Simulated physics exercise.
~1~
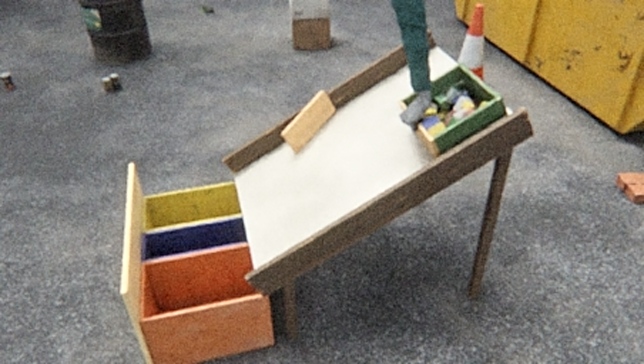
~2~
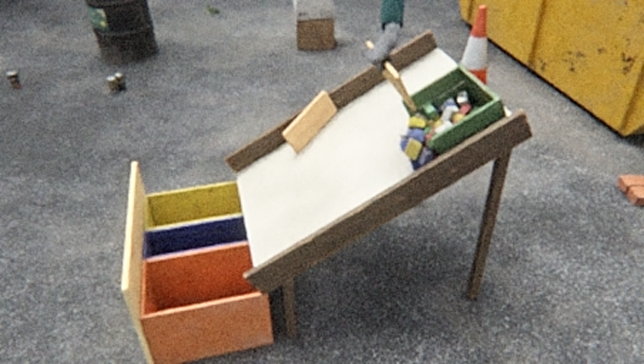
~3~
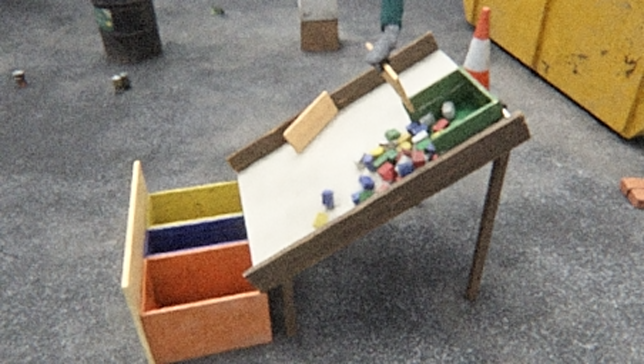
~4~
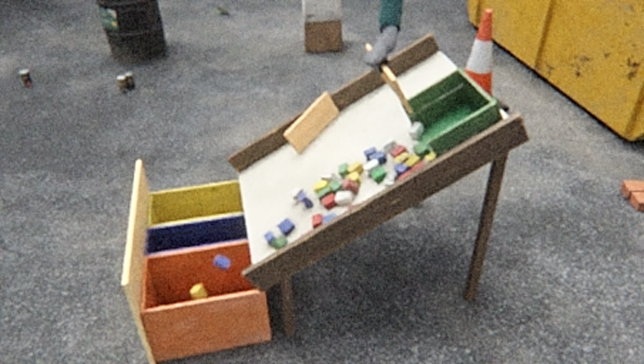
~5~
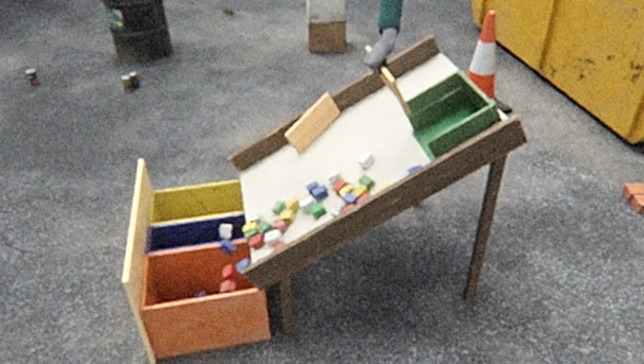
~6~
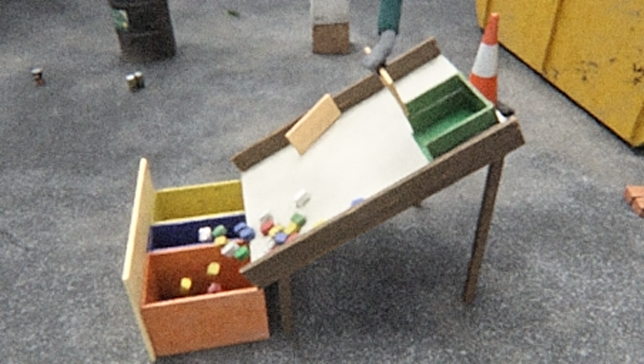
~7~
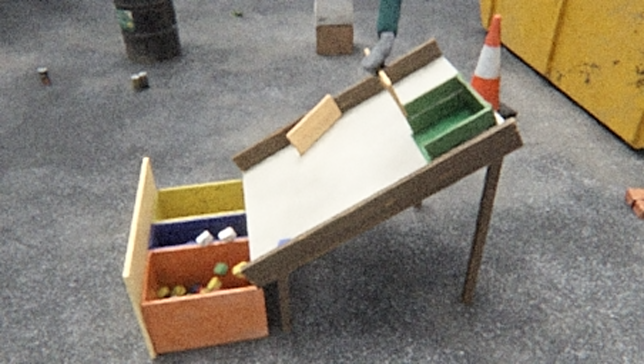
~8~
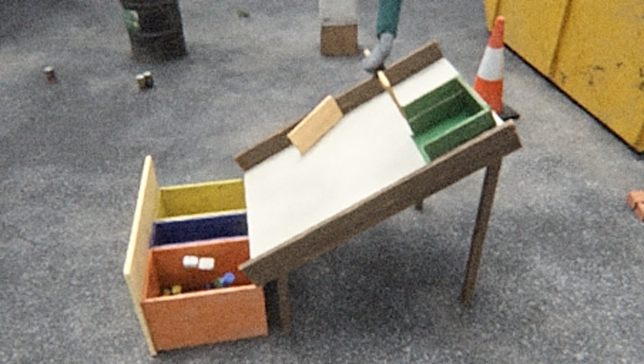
Small coloured blocks slide from the green box down the sloping table into the orange bin.
